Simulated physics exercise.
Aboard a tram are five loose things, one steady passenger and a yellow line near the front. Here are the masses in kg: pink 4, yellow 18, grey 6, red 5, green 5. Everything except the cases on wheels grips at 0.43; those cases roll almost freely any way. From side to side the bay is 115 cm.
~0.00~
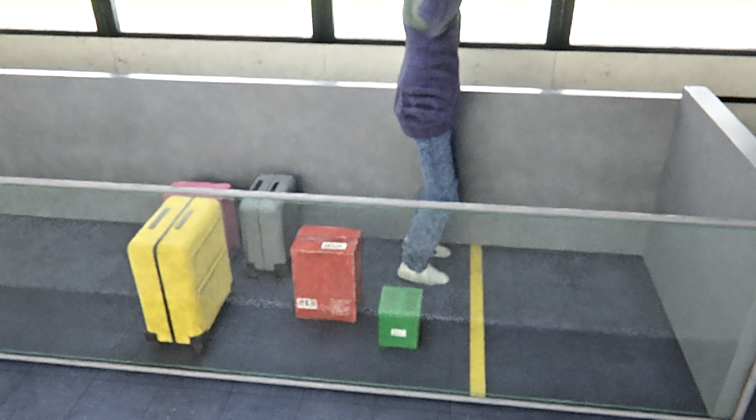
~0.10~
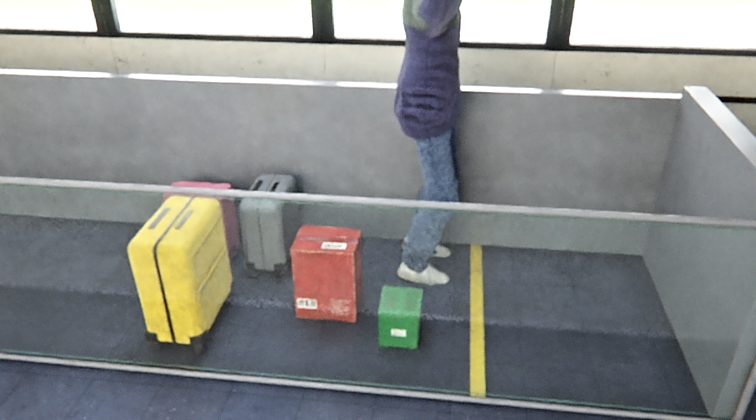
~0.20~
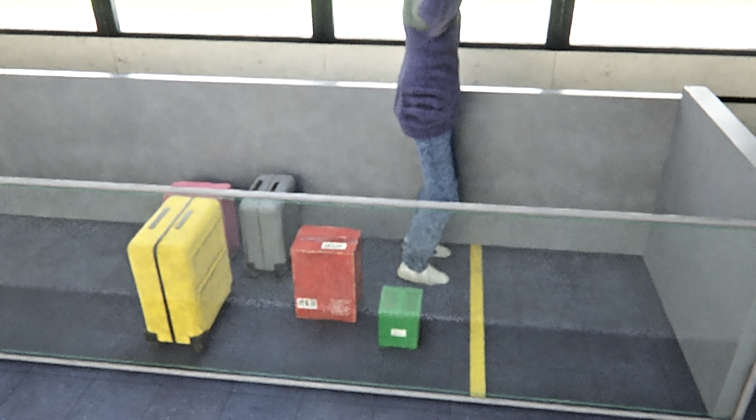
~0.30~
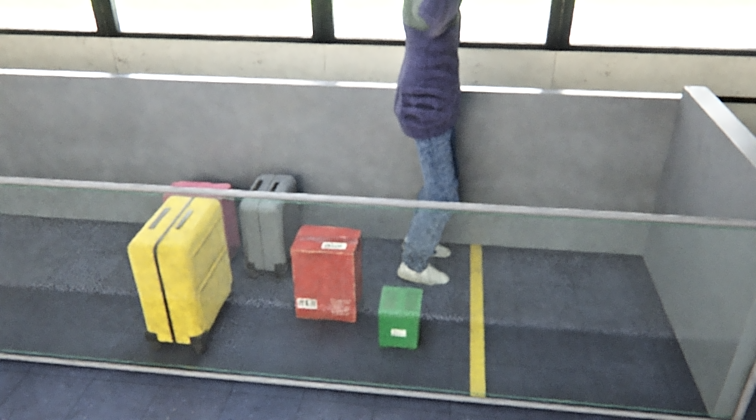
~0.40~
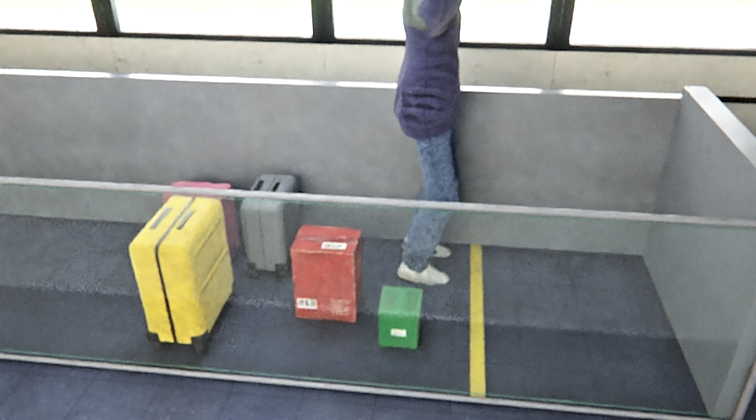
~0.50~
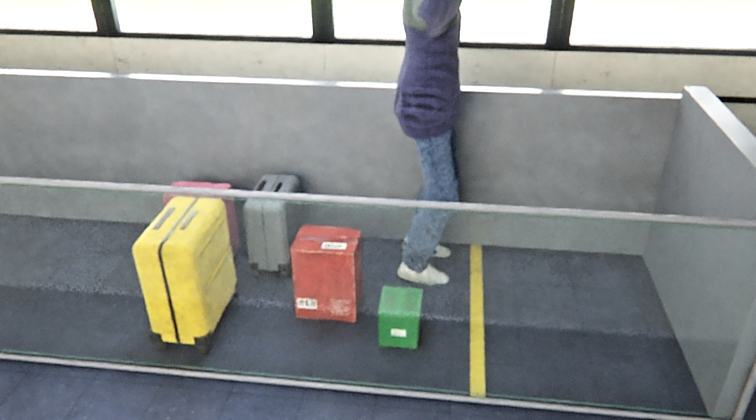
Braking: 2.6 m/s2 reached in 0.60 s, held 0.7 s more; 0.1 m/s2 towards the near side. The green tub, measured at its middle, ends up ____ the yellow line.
Beyond.
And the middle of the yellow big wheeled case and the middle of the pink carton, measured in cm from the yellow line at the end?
Yellow big wheeled case: 40 cm past; pink carton: 150 cm short.
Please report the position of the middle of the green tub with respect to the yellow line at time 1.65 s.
Roughly 0 cm past.
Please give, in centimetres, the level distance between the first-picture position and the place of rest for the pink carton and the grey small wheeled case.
Pink carton about 0, grey small wheeled case about 60.
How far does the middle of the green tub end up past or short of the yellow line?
About 15 cm past it.
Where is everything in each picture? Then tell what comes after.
The first picture shows green tub (401, 318), yellow big wheeled case (186, 273).
The second picture shows green tub (401, 318), yellow big wheeled case (186, 273).
The third picture shows green tub (401, 318), yellow big wheeled case (186, 273).
The fourth picture shows green tub (401, 318), yellow big wheeled case (186, 273).
The fifth picture shows green tub (401, 318), yellow big wheeled case (187, 273).
The sixth picture shows green tub (401, 318), yellow big wheeled case (190, 274).
After 0.75 s the green tub is 35 cm short of the yellow line, tilted 0°, near (401, 318) in the last picture's view; the pink carton 148 cm short of the yellow line, tilted 0°.
After 1.15 s the green tub is 34 cm short of the yellow line, tilted 0°, near (404, 319) in the last picture's view; the pink carton 148 cm short of the yellow line, tilted 0°.
After 1.65 s the green tub is 2 cm past the yellow line, tilted 0°, near (482, 317) in the last picture's view.
At rest, 3.2 s, pink carton stops short of the yellow line; yellow big wheeled case crosses the yellow line; grey small wheeled case stops short of the yellow line; green tub crosses the yellow line.
